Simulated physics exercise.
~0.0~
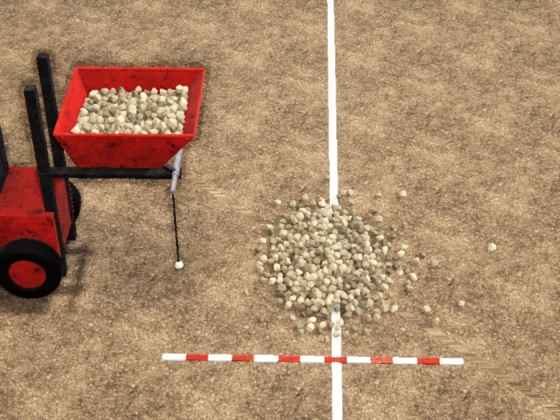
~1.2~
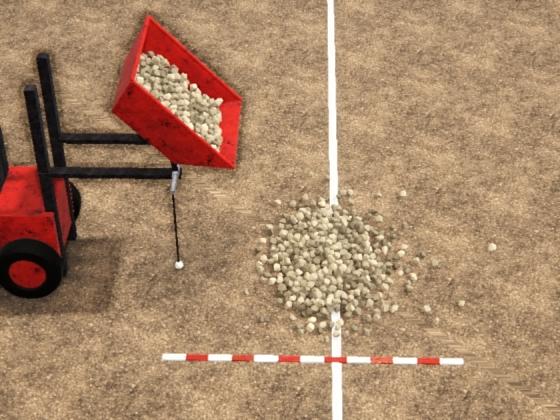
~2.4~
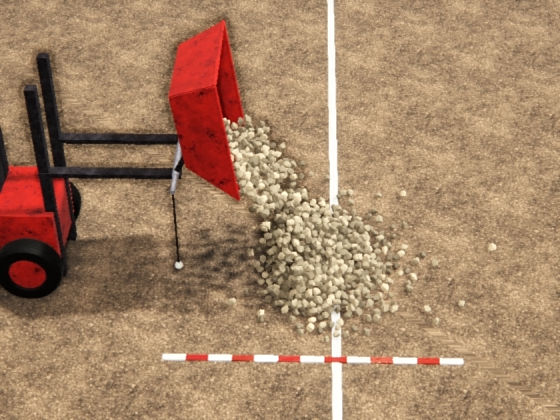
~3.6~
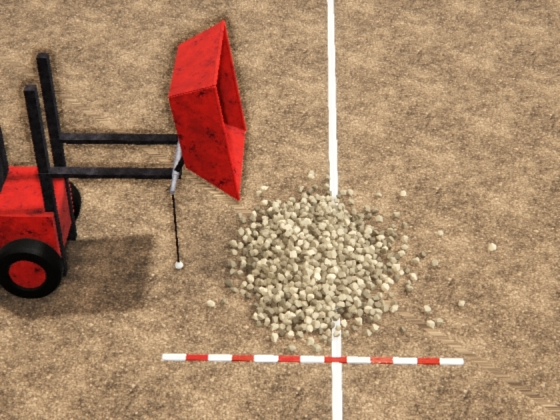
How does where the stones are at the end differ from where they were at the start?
At the start the stones were split between the raised red skip on the left and a heap across the white line. At the end they were all on the ground in one broader heap across the line, so on the whole they had shifted right and down.
A red forklift held a skip of pale stones beside a heap lying across a white line, then tipped it steeply to the right, pouring the stones onto the heap until the skip was empty and a broader pile lay across the line.
